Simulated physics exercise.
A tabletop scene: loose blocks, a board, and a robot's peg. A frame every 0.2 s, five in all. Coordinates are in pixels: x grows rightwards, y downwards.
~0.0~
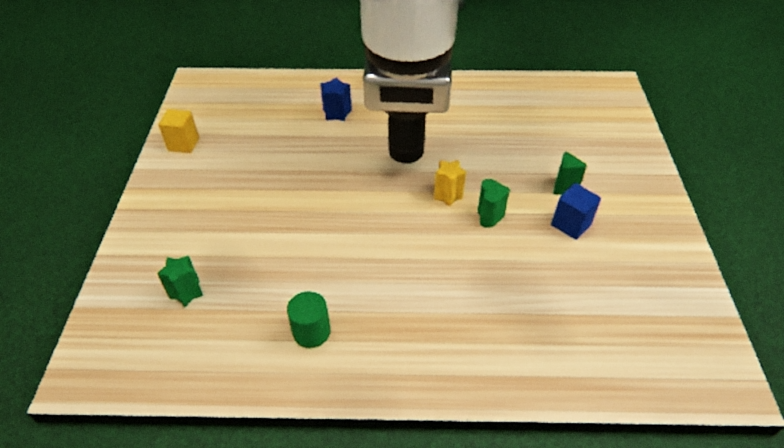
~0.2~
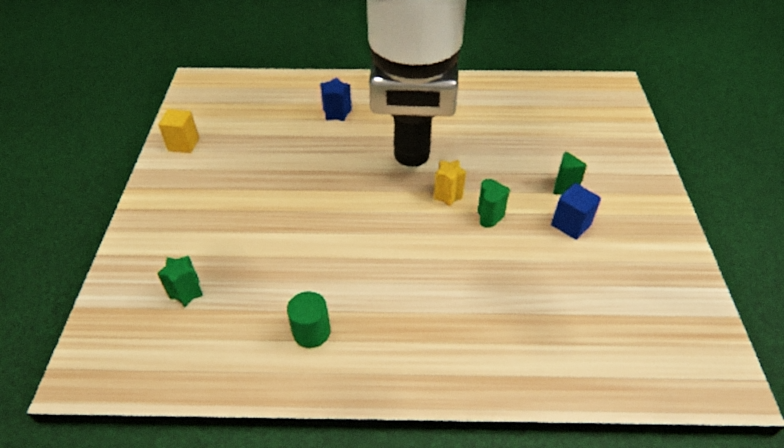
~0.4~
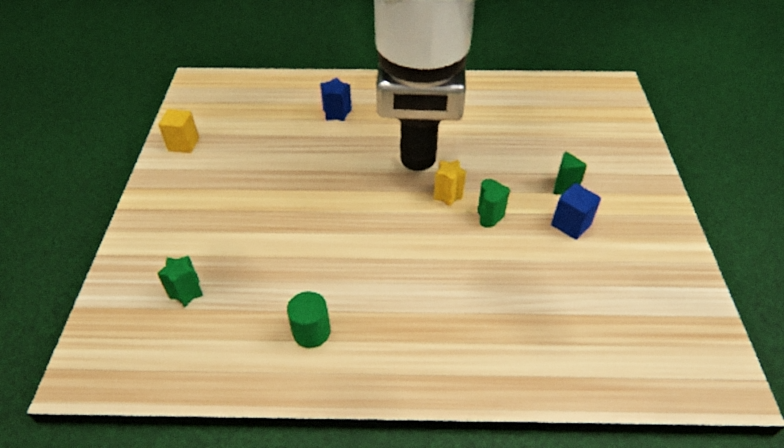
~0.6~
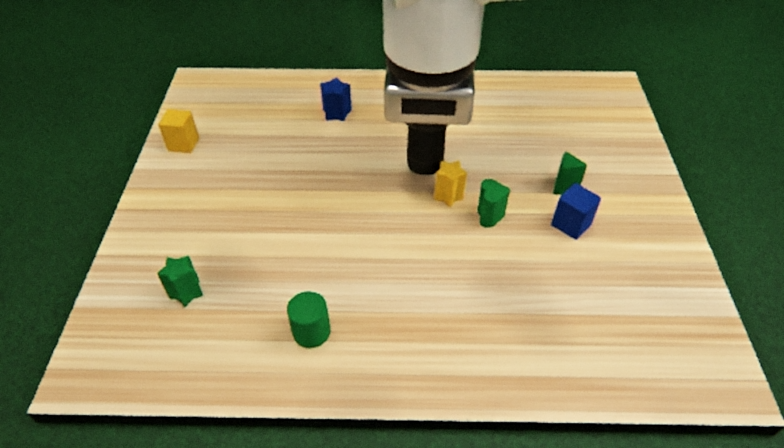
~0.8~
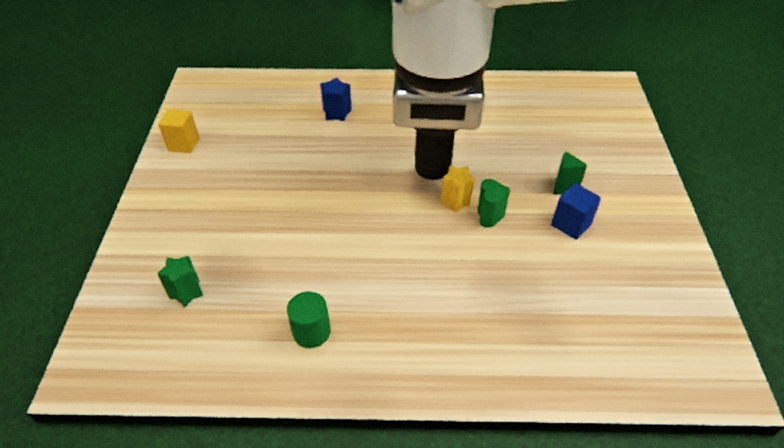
A robot arm with a black peg reaches over a pale wooden board on a green surface, seen from above at an angle by a still camera. A yellow star, green heart, green triangle and blue cube sit right of centre, with a blue star and yellow block upper left, and a green star and cylinder lower left. The peg glides slightly right and nearer, then nudges the yellow star a little rightward.
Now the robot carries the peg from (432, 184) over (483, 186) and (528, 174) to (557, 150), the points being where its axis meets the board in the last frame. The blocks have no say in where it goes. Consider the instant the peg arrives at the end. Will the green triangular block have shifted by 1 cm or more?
No, that is not how it ends up.
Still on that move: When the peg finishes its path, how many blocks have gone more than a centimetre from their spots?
I'm going with two.
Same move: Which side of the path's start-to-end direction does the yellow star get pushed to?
It moves off to the right.
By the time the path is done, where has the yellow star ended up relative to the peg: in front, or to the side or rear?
Answer: Slipped away.
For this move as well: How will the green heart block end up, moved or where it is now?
Shifted out of place.
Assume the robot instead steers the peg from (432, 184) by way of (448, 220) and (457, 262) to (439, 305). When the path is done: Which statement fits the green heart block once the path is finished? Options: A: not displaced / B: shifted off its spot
It's B.
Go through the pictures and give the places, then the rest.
Peg tip at (406, 152); block tops, yellow star at (451, 168); green heart block at (494, 190); green triangular block at (572, 161), in the first picture.
Peg at (412, 156); blocks unchanged, in the second picture.
Peg at (418, 159); blocks unchanged, in the third picture.
Peg at (425, 164); blocks unchanged, in the fourth picture.
Peg at (433, 168); yellow star at (459, 174); green heart block at (494, 190); green triangular block at (572, 161), in the fifth picture.
What follows on the original path. One third of the way, peg at (486, 171); yellow star at (491, 181), turned 70° clockwise; green heart block at (506, 199), turned 30° clockwise.
Two thirds of the way, peg at (532, 158); yellow star at (492, 180), turned 80° clockwise; green heart block at (506, 199), turned 30° clockwise.
At the end, peg at (561, 134); yellow star at (492, 180), turned 80° clockwise; green heart block at (506, 199), turned 30° clockwise; green triangular block in place.
